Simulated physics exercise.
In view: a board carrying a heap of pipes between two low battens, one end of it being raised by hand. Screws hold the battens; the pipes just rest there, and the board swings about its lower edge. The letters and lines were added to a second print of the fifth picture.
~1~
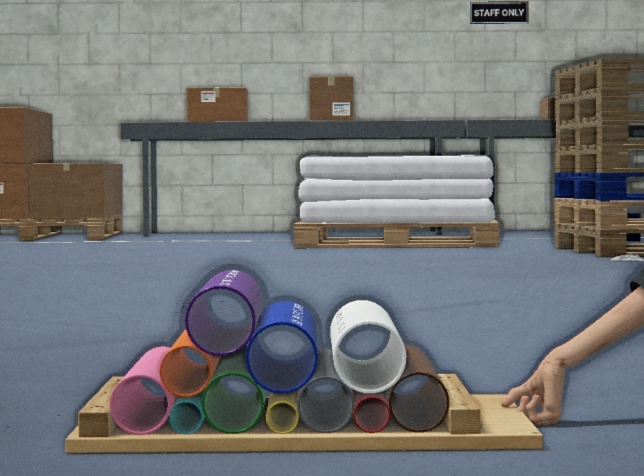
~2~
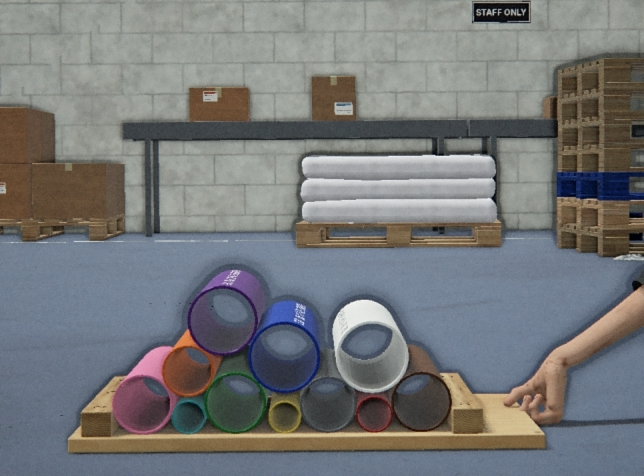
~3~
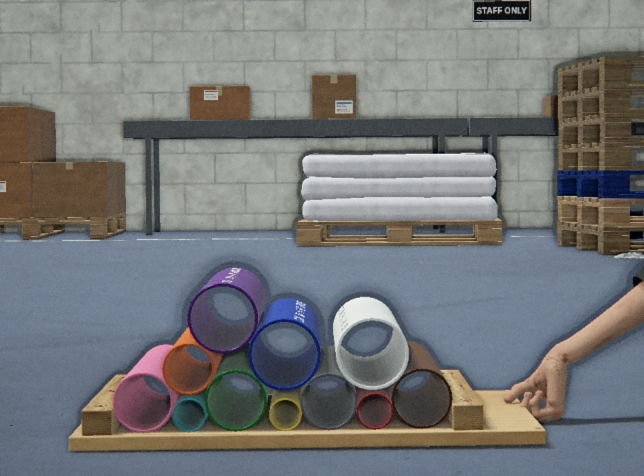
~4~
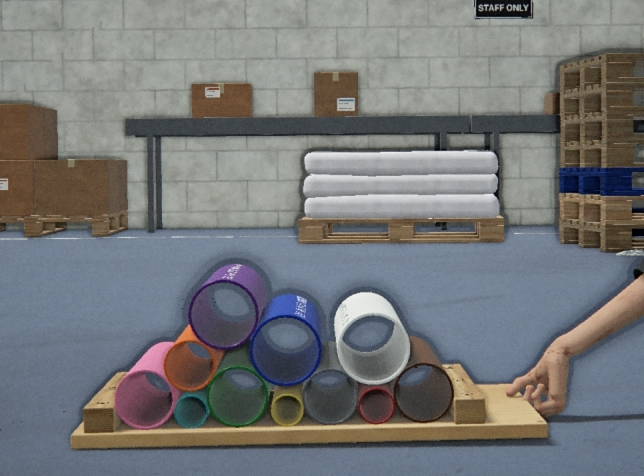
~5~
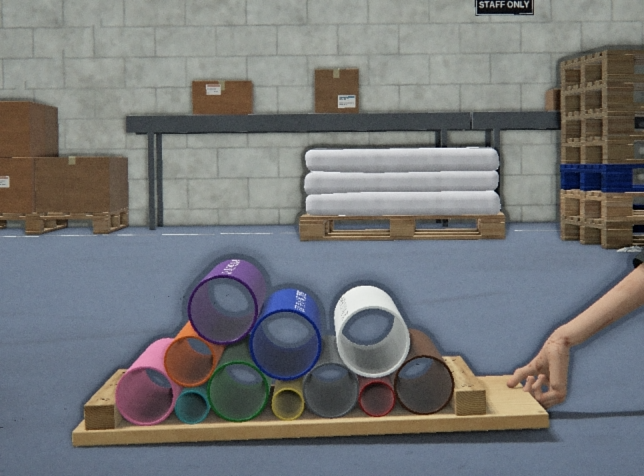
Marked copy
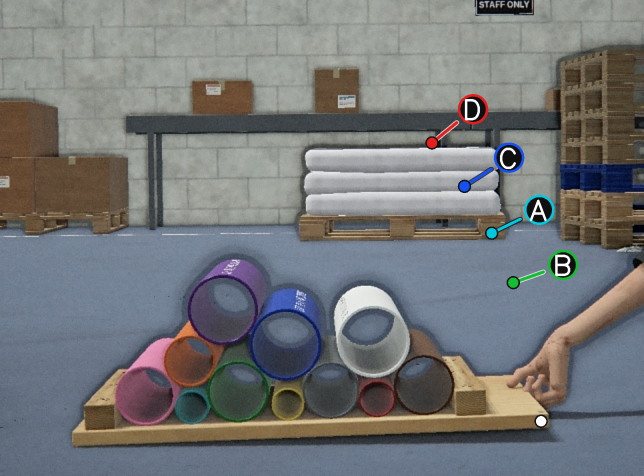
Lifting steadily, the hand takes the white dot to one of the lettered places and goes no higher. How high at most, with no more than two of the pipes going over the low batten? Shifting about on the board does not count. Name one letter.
The answer is mark D.
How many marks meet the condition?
Four of them.
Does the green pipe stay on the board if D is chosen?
Yes.
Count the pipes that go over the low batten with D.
The count is one.
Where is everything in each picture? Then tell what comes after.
In the first frame, turquoise pipe (186, 418); green pipe (233, 403); yellow pipe (282, 417).
In the second frame, yellow pipe (285, 417); grey pipe (328, 404).
In the third frame, board (308, 407); red pipe (375, 411); brown pipe (422, 399); blue pipe (284, 355).
In the fourth frame, board (310, 402); pink pipe (145, 399); green pipe (237, 397); turquoise pipe (191, 412).
In the fifth frame, board (310, 396); pink pipe (145, 395); turquoise pipe (192, 408).
On the copy, A at (491, 233); B at (513, 283); C at (465, 186); D at (432, 143); the white dot at (541, 421).
On D. First, board at 20°.
Then, board at 38°.
Finally, board at 39°, one over the low batten (purple).
By contrast, A none over the low batten; B none over the low batten; C one over the low batten (purple).
